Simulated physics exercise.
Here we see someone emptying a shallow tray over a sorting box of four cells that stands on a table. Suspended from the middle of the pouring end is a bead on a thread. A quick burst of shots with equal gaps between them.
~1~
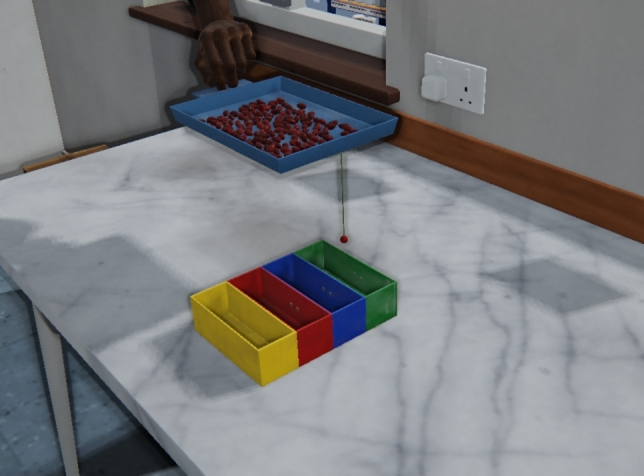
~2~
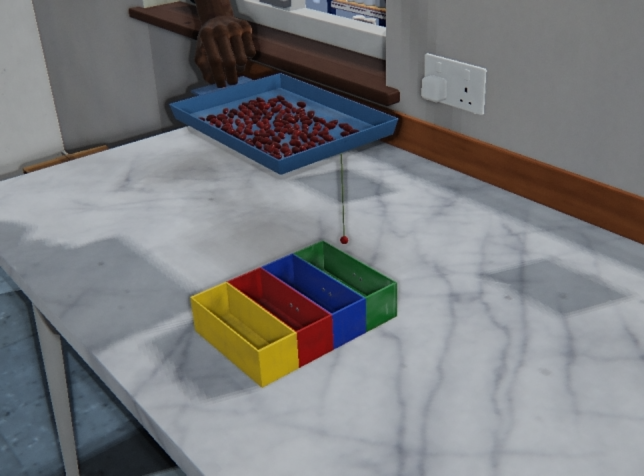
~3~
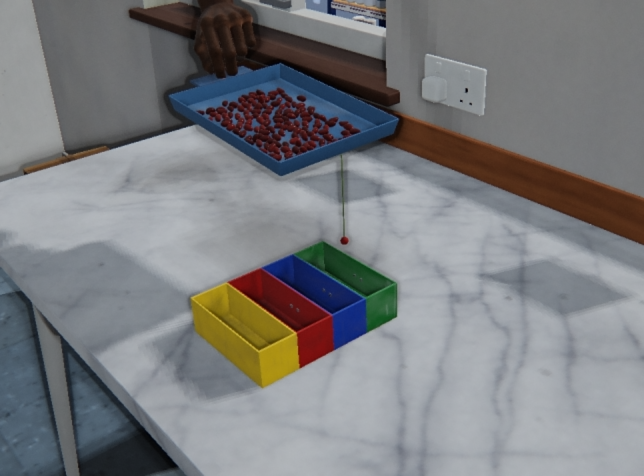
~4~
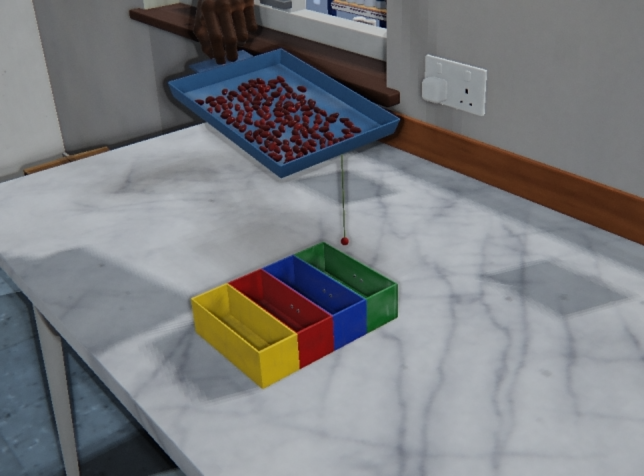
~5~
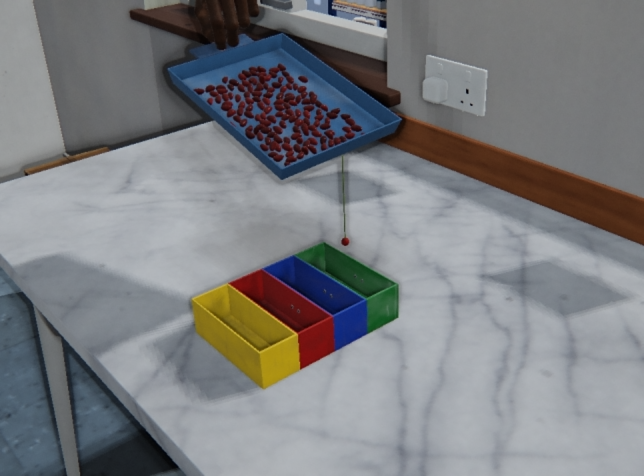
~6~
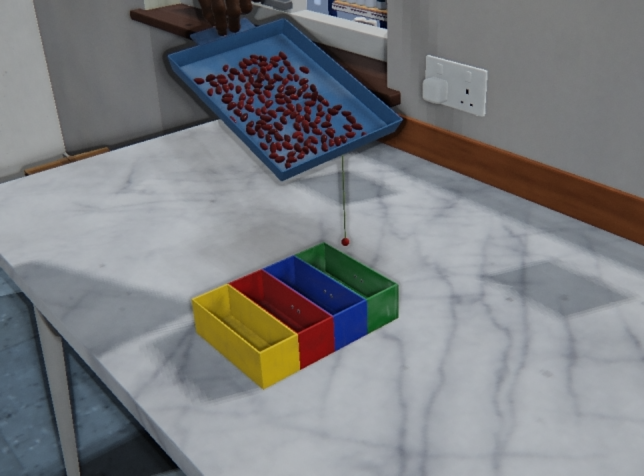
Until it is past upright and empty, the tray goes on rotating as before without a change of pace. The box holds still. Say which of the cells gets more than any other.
That would be the blue cell.
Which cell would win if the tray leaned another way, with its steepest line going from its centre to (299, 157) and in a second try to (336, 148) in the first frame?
That blue cell first, that green cell second.
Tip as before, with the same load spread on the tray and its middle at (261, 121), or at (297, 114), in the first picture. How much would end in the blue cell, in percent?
About 50 % and 40 %.
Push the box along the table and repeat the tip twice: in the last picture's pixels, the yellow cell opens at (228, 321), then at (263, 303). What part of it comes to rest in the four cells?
In turn 60 and 90 in a hundred.
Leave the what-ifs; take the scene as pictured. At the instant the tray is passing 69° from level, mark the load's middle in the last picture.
In the last view the centre sits at roughly (312, 123).
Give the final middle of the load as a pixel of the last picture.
Around (347, 310).
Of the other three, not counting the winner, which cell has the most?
Next in line is green.
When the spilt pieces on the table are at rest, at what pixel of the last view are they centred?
Centre: Close to (418, 307).
Soon after the last picture, tray tipped steeply; nearly all on the tray; a stray few falling or outside the box.
A little later, tray tipped past a quarter turn; most on the tray; a stray few in the blue cell; a stray few in the green cell; a small part falling or outside the box.
Later still, tray tipped past a quarter turn; about half in the blue cell; about a third in the green cell; a stray few in the red cell; about a quarter falling or outside the box.
At rest, tray tipped past a quarter turn; about half in the blue cell; about a third in the green cell; a stray few in the red cell; none in the yellow cell; about a quarter outside the box.
